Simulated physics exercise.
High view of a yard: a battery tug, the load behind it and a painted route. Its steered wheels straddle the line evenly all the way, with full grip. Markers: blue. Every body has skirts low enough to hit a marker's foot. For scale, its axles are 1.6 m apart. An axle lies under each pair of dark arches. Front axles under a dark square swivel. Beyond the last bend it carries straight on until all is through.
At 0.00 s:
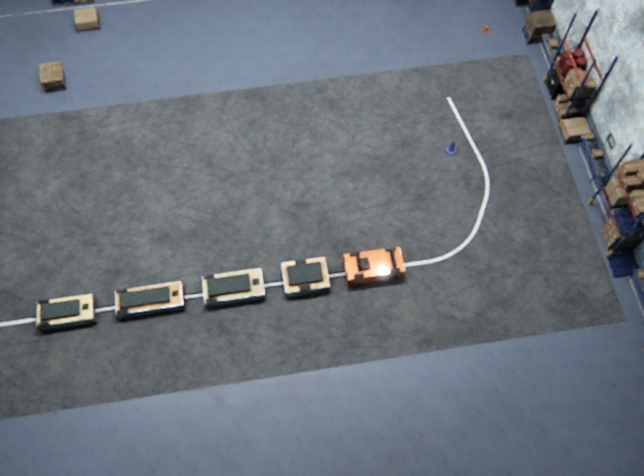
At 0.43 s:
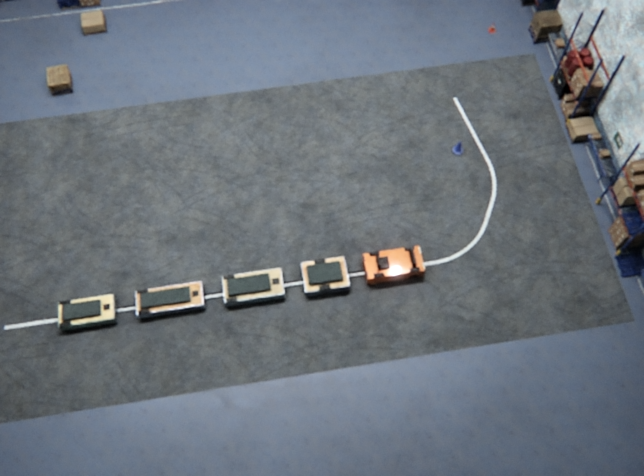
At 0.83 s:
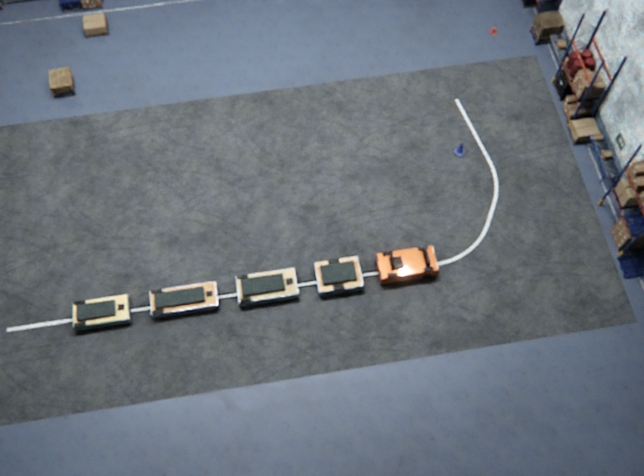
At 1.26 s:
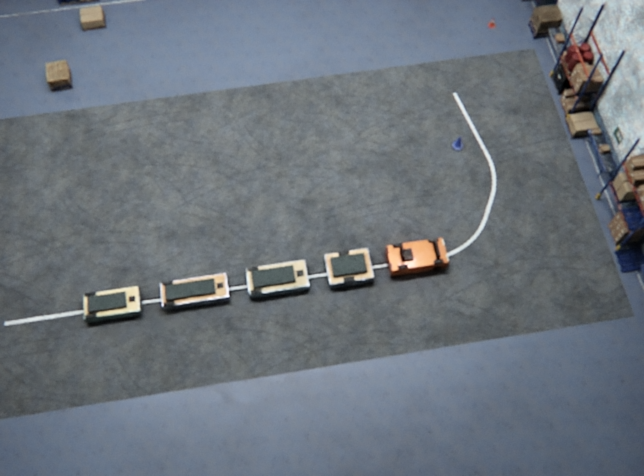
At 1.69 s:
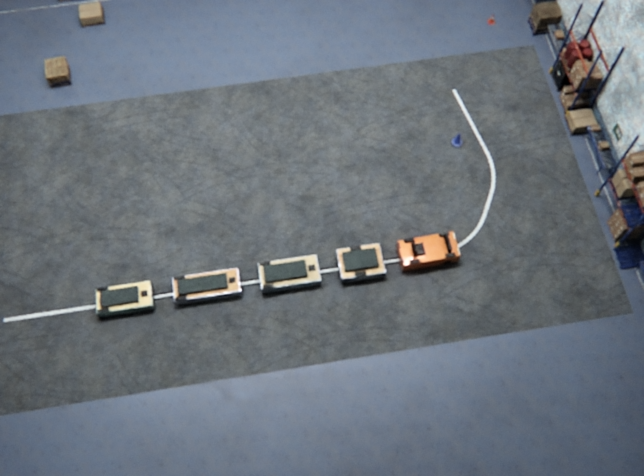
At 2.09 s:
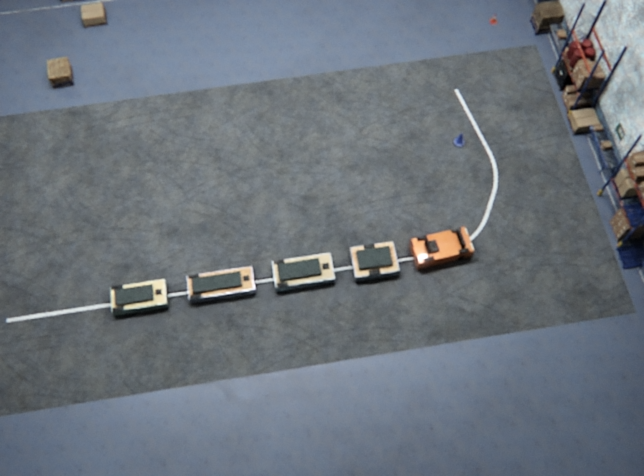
An orange tug pulls four pale, dark-topped trailers in a line along a white painted stripe, seen from high above a grey floor bordered by blue. A small blue marker stands inside the stripe's curve at the right, with brown boxes at upper left and loaded shelves along the right edge. The train rolls steadily rightward, the tug turning slightly upward at the bend, while the view shifts slightly.
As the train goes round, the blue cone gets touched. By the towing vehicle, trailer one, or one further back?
That would be trailer one.
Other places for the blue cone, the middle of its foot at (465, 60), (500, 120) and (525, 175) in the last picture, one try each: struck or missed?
First missed, second clear, third clear.
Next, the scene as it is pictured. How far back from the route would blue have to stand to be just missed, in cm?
About: Blue 80.
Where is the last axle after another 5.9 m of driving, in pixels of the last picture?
Around (241, 279).
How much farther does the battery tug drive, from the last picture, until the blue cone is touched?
After some 9.0 m.
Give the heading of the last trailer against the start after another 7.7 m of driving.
Some 0°.
After 7.2 s, the last axle is at (255, 277) of the last picture, on the line.
After 9.3 s, the last axle is at (308, 269) of the last picture, 5 cm off the line; the first trailer has hit blue.
After 12.3 s, the last axle is at (379, 251) of the last picture, 30 cm off the line.
After 22.5 s, the last axle is at (439, 59) of the last picture, 30 cm off the line; 1 of 1 struck in all.
